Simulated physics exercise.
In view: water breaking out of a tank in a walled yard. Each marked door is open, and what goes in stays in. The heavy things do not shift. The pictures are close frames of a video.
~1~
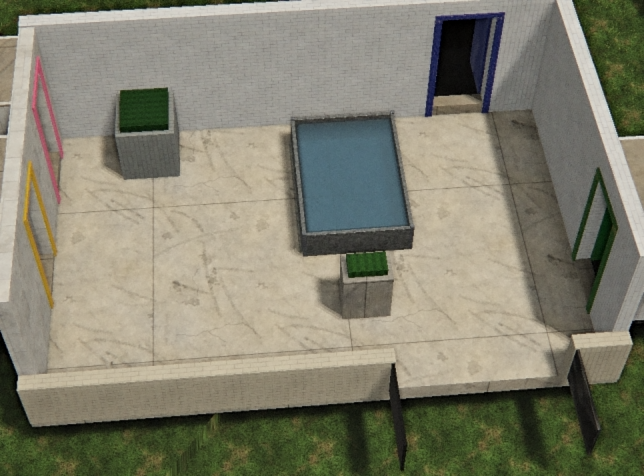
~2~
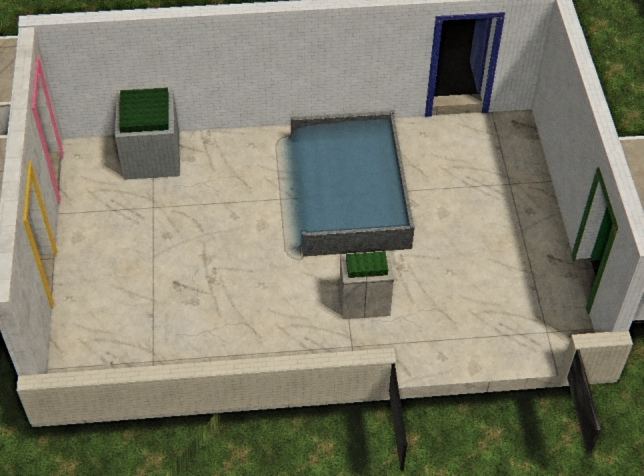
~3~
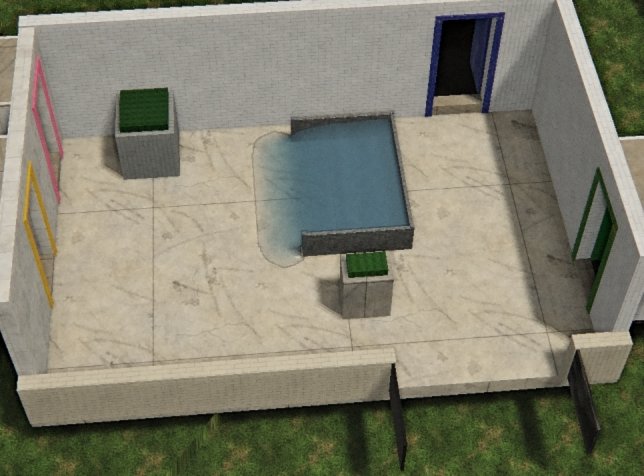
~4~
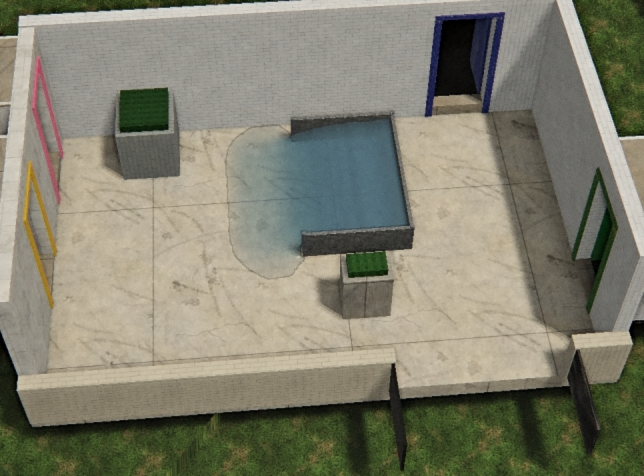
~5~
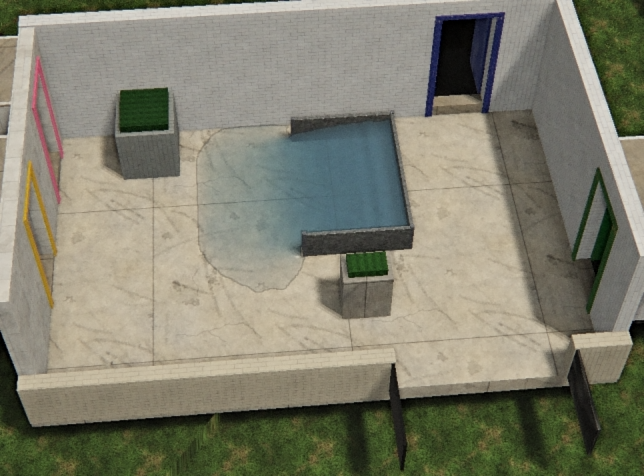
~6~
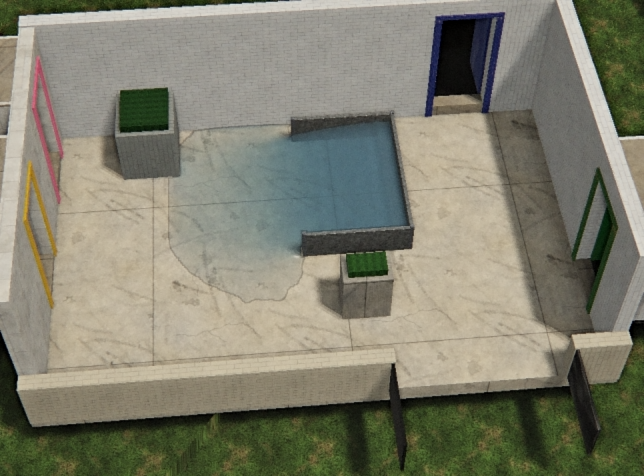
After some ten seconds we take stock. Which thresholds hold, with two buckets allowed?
The green door admits no more than that; the blue door admits no more than that; the yellow door lets in a lot; the pink door admits no more than that.
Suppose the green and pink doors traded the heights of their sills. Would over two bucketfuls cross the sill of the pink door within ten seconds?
My reading: The pink door lets more in.
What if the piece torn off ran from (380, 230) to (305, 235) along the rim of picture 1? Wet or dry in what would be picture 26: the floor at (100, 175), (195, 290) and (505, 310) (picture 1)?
As listed: Clear, covered, awash.
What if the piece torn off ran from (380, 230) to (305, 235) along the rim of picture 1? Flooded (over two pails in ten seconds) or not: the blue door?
Blue holds.
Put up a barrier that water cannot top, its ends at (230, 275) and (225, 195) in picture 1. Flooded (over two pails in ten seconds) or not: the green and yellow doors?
One by one: Green door lets less in; yellow door stays under.
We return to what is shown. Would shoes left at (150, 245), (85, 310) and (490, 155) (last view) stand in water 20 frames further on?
One after the other: Covered, wet, not flooded.
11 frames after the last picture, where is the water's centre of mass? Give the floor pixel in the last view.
Roughly at (228, 202).
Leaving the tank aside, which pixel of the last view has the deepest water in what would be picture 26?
I would point to (47, 390).
A moment on, water covers 30 % of the floor; the green door not reached, the blue door not reached, the yellow door not reached, the pink door not reached.
Next, water covers 40 % of the floor; the green door not reached, the blue door not reached, the yellow door under two buckets in, the pink door wet at the sill, nothing in.
Then, water covers 45 % of the floor; the green door not reached, the blue door not reached, the yellow door over two buckets in, the pink door under two buckets in.
Later, water covers 60 % of the floor; the green door not reached, the blue door wet at the sill, nothing in, the yellow door far over two buckets in, the pink door under two buckets in.
In the end, water covers 85 % of the floor; the green door wet at the sill, nothing in, the blue door wet at the sill, nothing in, the yellow door far over two buckets in, the pink door under two buckets in.
